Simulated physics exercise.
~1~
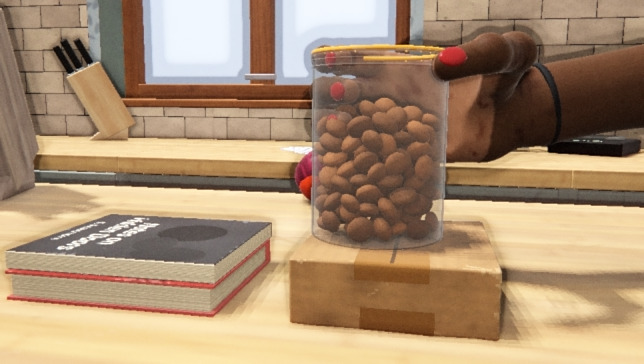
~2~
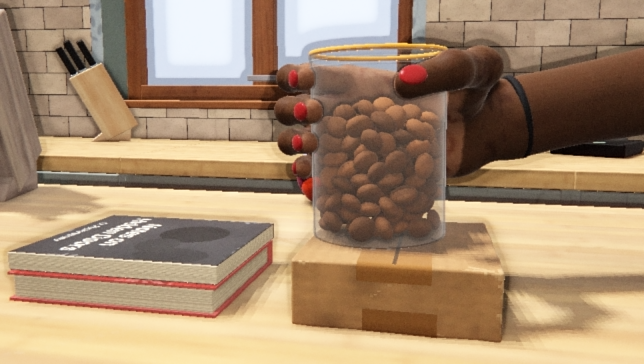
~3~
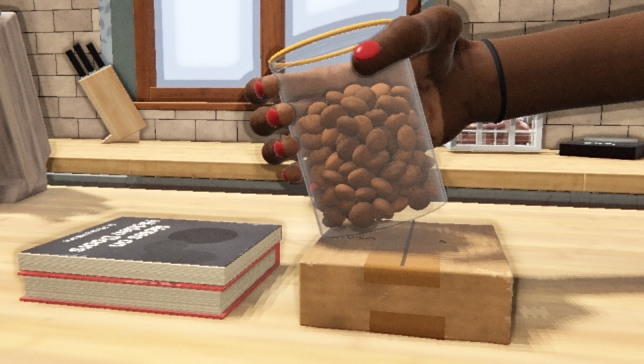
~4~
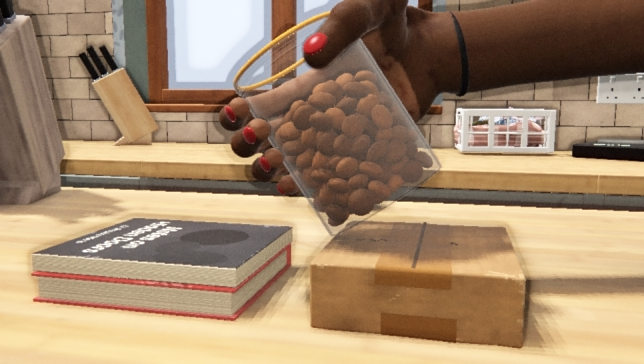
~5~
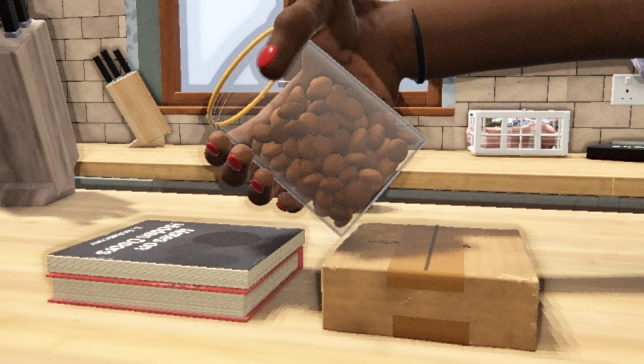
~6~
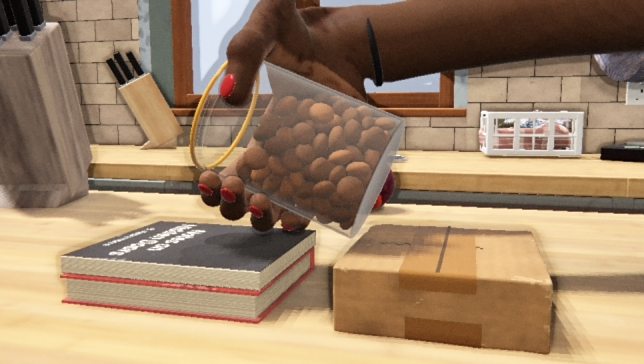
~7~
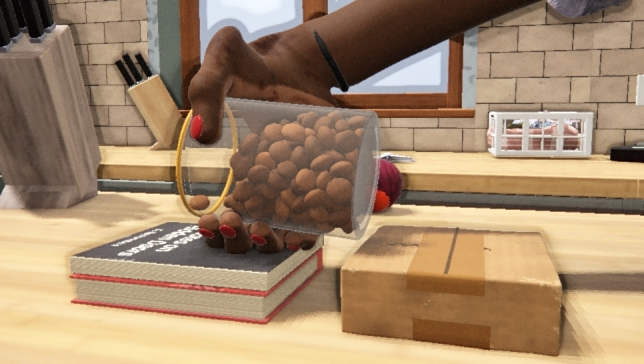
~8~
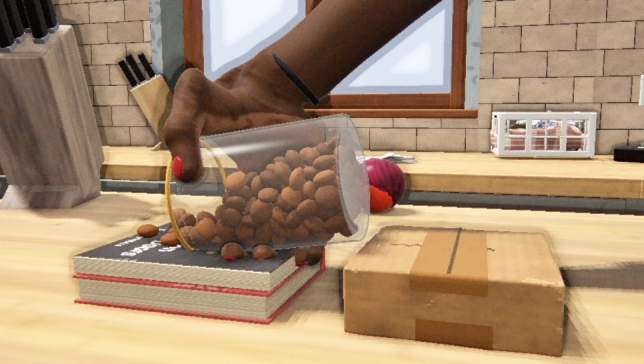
A hand with red nails and a dark wristband grips a clear jar of round brown pieces, seen from the front across a pale wooden kitchen counter. The jar, rimmed in yellow, stands on a brown cardboard box, right of two stacked books with dark covers, with a knife block, brick wall and window behind. The hand lifts the jar and tilts its open mouth leftward as the view shifts slightly left. It carries the jar left and lower until it lies sideways above the books. Finally, a few pieces slip out onto the top book, while most remain inside.
